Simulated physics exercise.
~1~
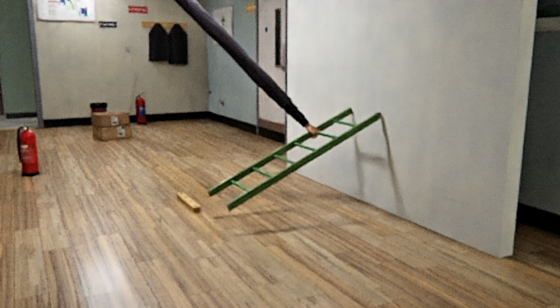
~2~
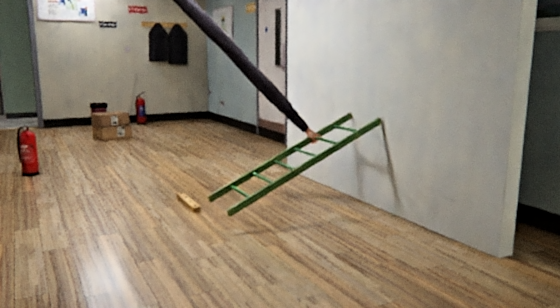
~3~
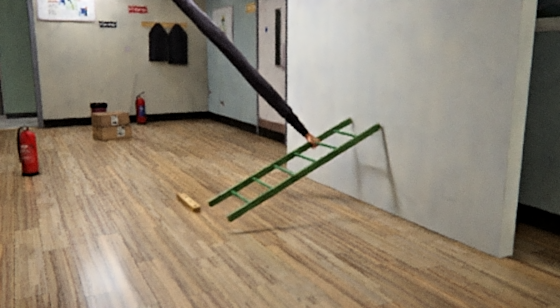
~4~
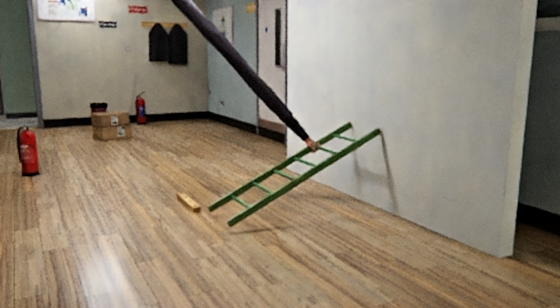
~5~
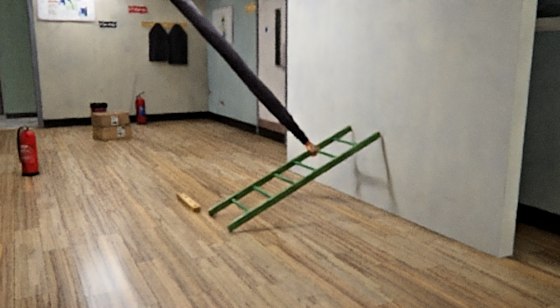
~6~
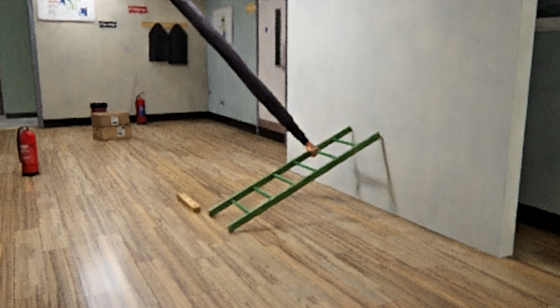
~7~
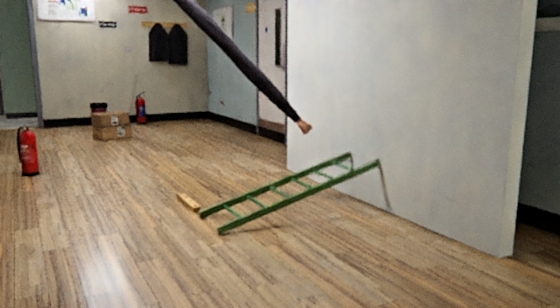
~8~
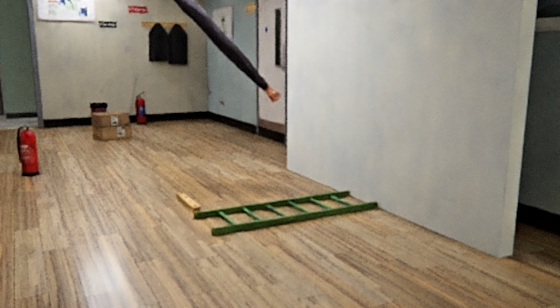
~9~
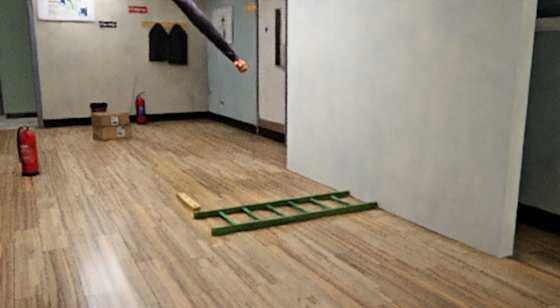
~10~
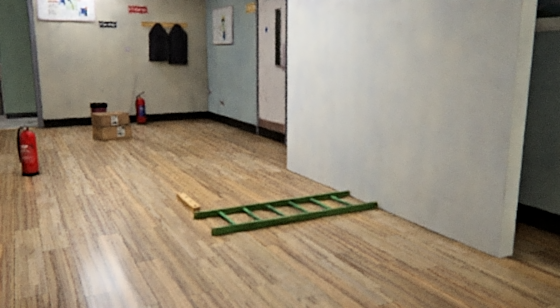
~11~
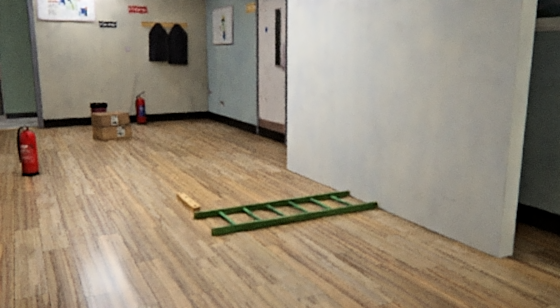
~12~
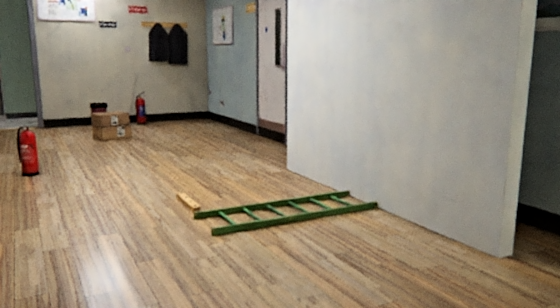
A long, dark-sleeved arm reaches down from the top of a room with a wood-plank floor, seen from a fixed, slightly raised view, holding a green ladder at a low slant against a pale wall on the right. A small wooden strip lies by the ladder's feet, with red extinguishers and cardboard boxes further back. The hand lowers the ladder a little, then holds it steady. It lets go and draws back, and the ladder slips down the wall and drops flat. The arm leaves, and the ladder lies still beside the unmoved strip.
